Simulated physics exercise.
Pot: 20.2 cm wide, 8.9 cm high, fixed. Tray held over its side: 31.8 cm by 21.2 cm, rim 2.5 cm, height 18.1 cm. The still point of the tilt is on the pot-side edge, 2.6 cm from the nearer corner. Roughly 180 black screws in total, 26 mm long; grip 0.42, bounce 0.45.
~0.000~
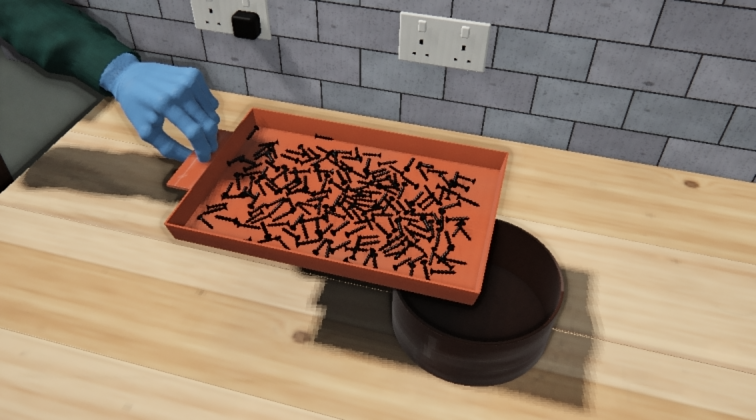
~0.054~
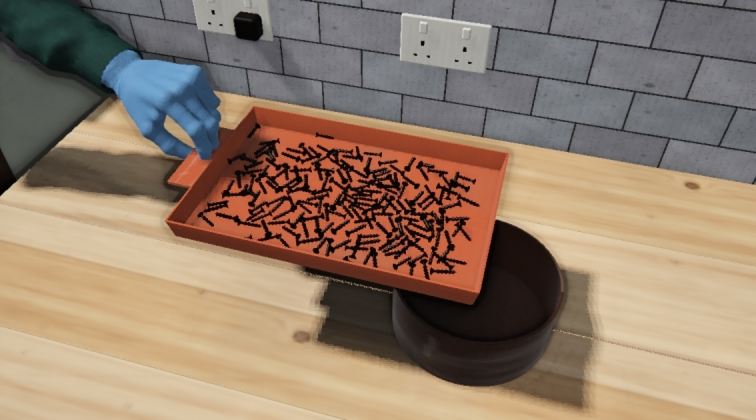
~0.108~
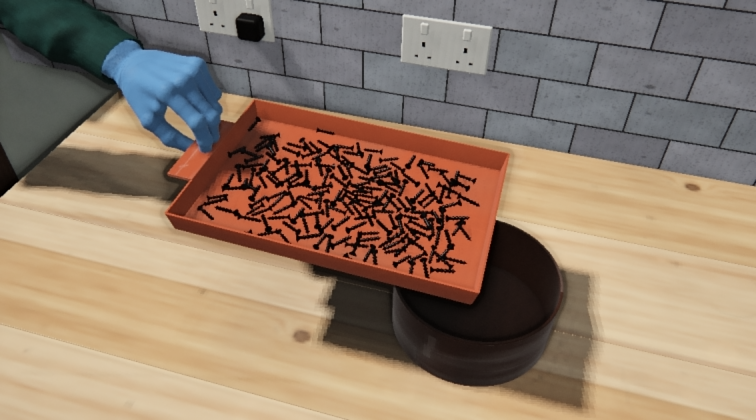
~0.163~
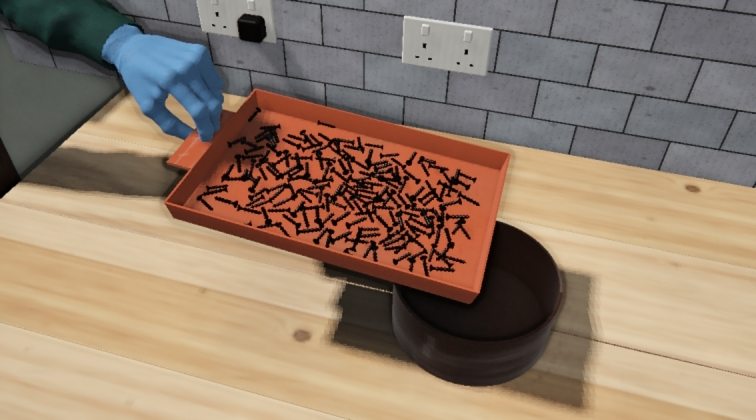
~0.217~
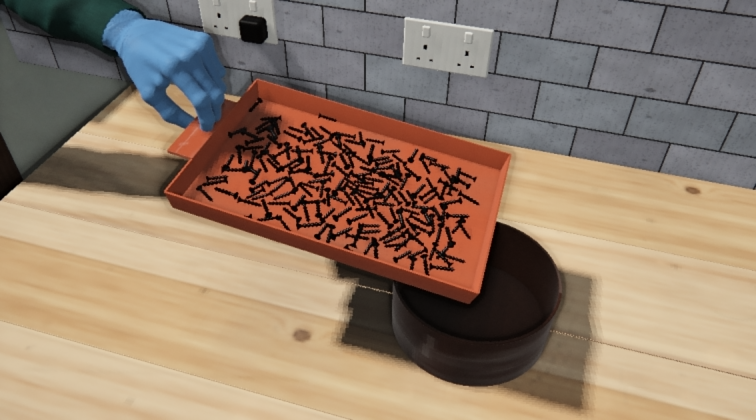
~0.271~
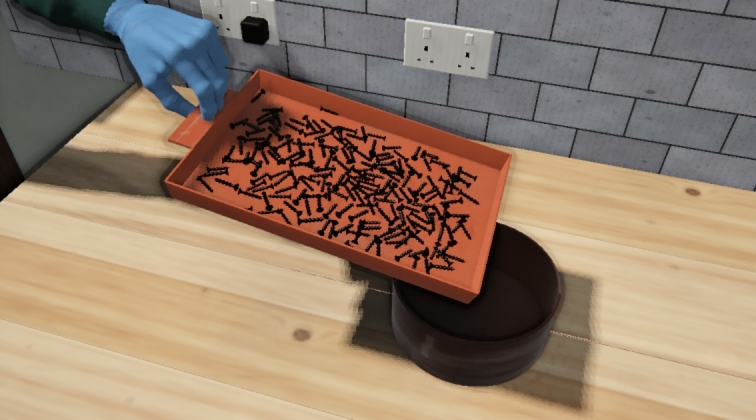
Orange tray of small black screws tilting slightly as a blue-gloved hand raises its left end beside a dark round pot.
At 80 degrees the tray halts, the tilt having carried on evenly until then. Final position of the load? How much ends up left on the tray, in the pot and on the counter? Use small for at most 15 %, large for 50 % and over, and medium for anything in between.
Left on the tray - medium, pot - medium, counter - medium.
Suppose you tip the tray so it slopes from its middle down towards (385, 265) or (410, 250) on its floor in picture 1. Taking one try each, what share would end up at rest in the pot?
Approximately 0 percent, then 0 percent.
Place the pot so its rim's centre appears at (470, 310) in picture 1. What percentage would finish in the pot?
I'd put it at around 55 per cent.
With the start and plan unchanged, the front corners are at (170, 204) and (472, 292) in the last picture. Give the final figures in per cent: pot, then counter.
Final per cent - pot 0, counter 90.
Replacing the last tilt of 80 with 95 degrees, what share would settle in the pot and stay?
That comes out at some 55 per cent.
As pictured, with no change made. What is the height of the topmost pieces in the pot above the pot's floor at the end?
Around 1.5 cm above the floor.
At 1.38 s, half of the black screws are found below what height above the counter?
Some 22 cm.
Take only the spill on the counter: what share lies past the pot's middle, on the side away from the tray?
Roughly 90 percent of the spill.
After 0.94 s, tilt 43 degrees; the tray holds 100 %, the pot 0 %.
After 1.38 s, tilt 65 degrees; the tray holds 95 %, the pot 0 %.
Then, at 1.90 s, tilt 80 degrees; the tray holds 65 %, the pot 15 %.
In the end, at 3.3 s, tray 30 %, pot 35 %, counter 35 %.
